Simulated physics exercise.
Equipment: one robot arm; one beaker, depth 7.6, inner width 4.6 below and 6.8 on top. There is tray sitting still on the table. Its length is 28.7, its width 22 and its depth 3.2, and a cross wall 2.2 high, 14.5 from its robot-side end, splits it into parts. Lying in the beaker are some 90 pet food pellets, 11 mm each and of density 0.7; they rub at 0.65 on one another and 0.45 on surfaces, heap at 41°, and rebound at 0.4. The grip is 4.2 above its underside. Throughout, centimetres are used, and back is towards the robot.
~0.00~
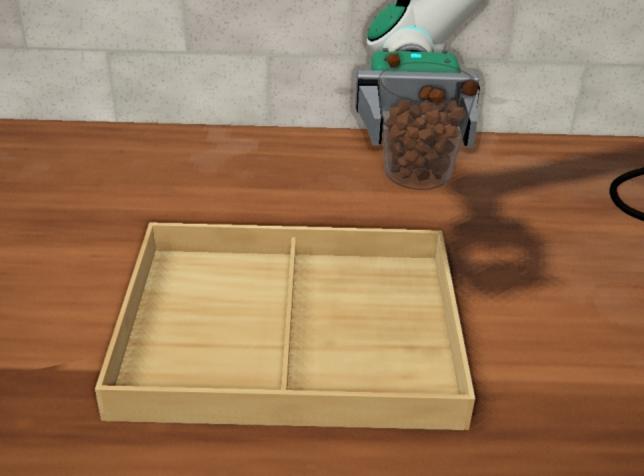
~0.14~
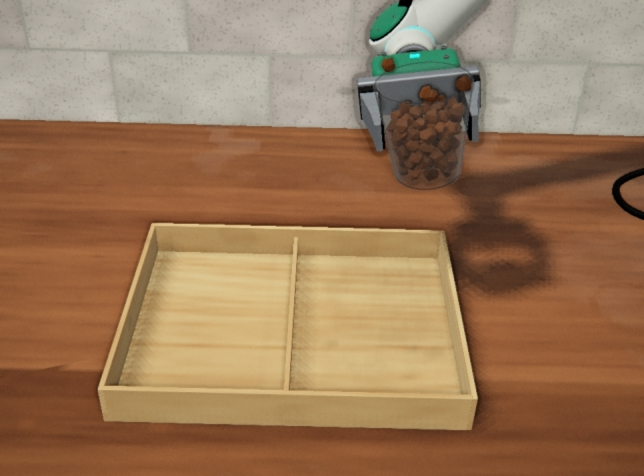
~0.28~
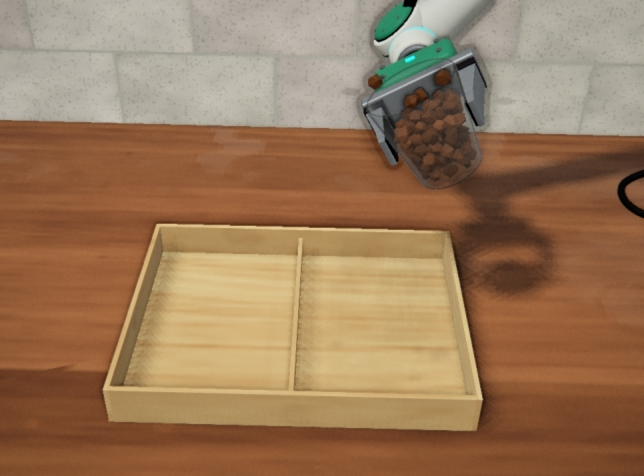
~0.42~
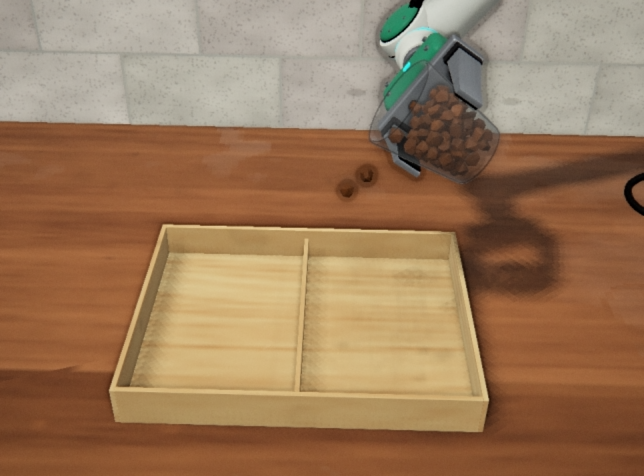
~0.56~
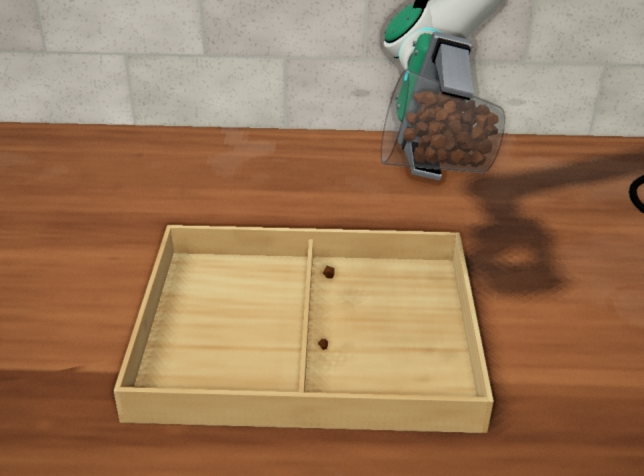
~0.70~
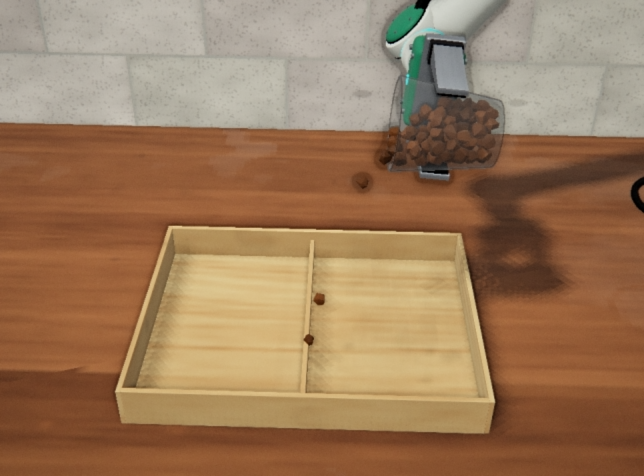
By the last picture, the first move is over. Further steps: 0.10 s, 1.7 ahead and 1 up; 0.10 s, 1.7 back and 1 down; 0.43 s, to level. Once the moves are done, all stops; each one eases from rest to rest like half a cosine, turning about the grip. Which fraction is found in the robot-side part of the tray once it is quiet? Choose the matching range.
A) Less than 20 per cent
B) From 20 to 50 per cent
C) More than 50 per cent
(B) From 20 to 50 per cent.
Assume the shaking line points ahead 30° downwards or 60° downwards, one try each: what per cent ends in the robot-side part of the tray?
Near 15 and 10 percent respectively.
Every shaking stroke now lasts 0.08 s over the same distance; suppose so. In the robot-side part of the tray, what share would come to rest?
In that case around 25 per cent.
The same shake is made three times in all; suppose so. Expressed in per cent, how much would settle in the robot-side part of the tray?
Probably about 60 in a hundred.
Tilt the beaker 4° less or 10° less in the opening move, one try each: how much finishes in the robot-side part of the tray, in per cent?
25 and 15 %.
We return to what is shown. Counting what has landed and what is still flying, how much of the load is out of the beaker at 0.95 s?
I'd say some 30 percent.
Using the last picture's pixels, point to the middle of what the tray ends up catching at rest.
About (322, 327).
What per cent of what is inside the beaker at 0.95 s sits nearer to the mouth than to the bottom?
Share in the mouth half: About 70 %.
After 0.95 s, tilted 82° forward, highest piece 21 above the table; 65 in the beaker, 4 in the robot-side part, 3 in the far-side part, 18 in flight or on a rim.
After 1.20 s, tilted 17° forward, highest piece 24 above the table; 58 in the beaker, 25 in the robot-side part, 7 in the far-side part.
After 1.53 s, level, highest piece 22 above the table; 57 in the beaker, 25 in the robot-side part, 8 in the far-side part.
After 2.58 s, level, highest piece 22 above the table; 57 in the beaker, 25 in the robot-side part, 8 in the far-side part.
At rest, 57 in the beaker, 25 in the robot-side part, 8 in the far-side part. That is 28 % in the robot-side part of the tray.
